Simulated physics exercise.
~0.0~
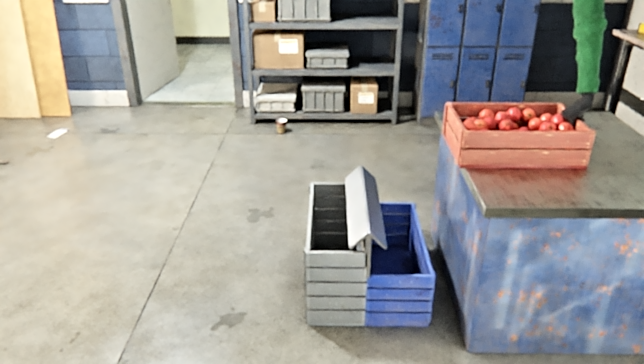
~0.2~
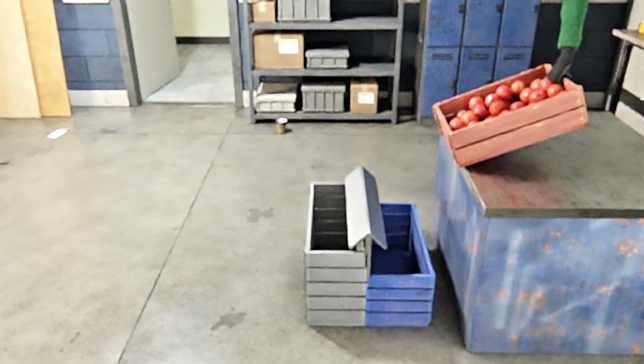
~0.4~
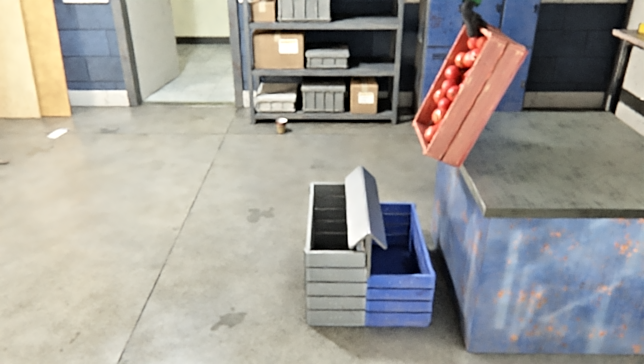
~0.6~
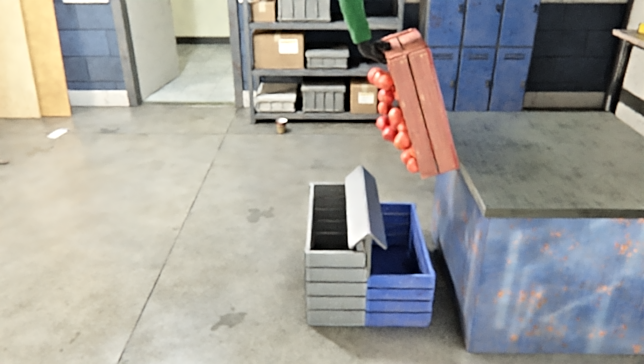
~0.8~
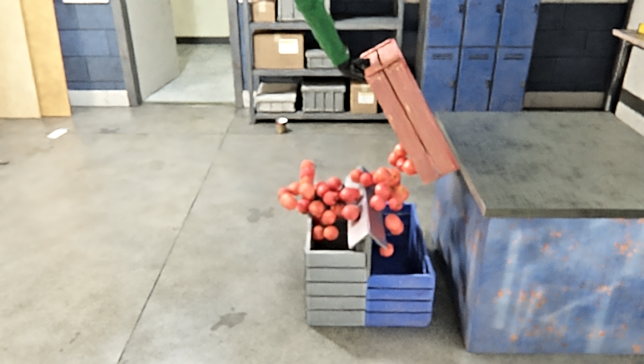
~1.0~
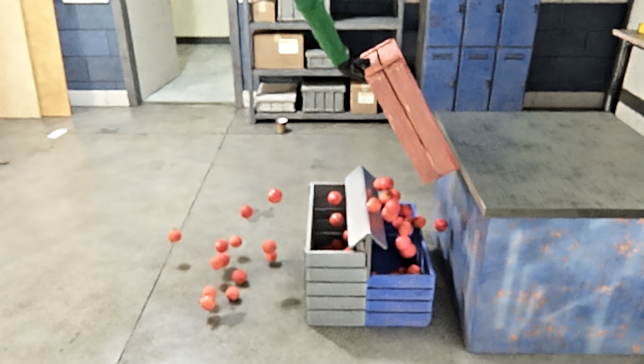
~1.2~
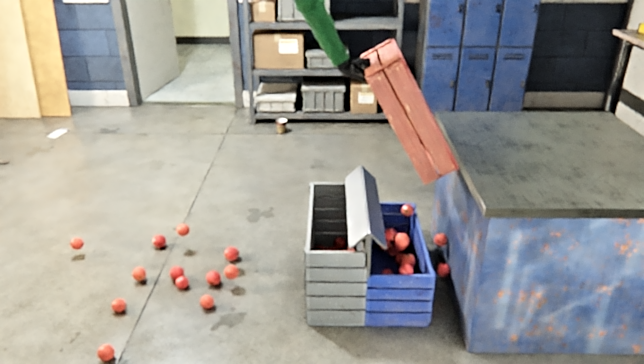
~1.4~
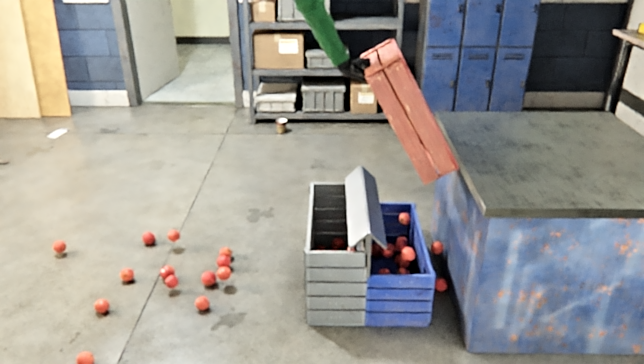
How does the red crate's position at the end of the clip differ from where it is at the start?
At the start the red crate sits upright on top of the bench at the right. By the end it is held farther left and slightly higher in view, steeply tipped beside the bench's left edge.
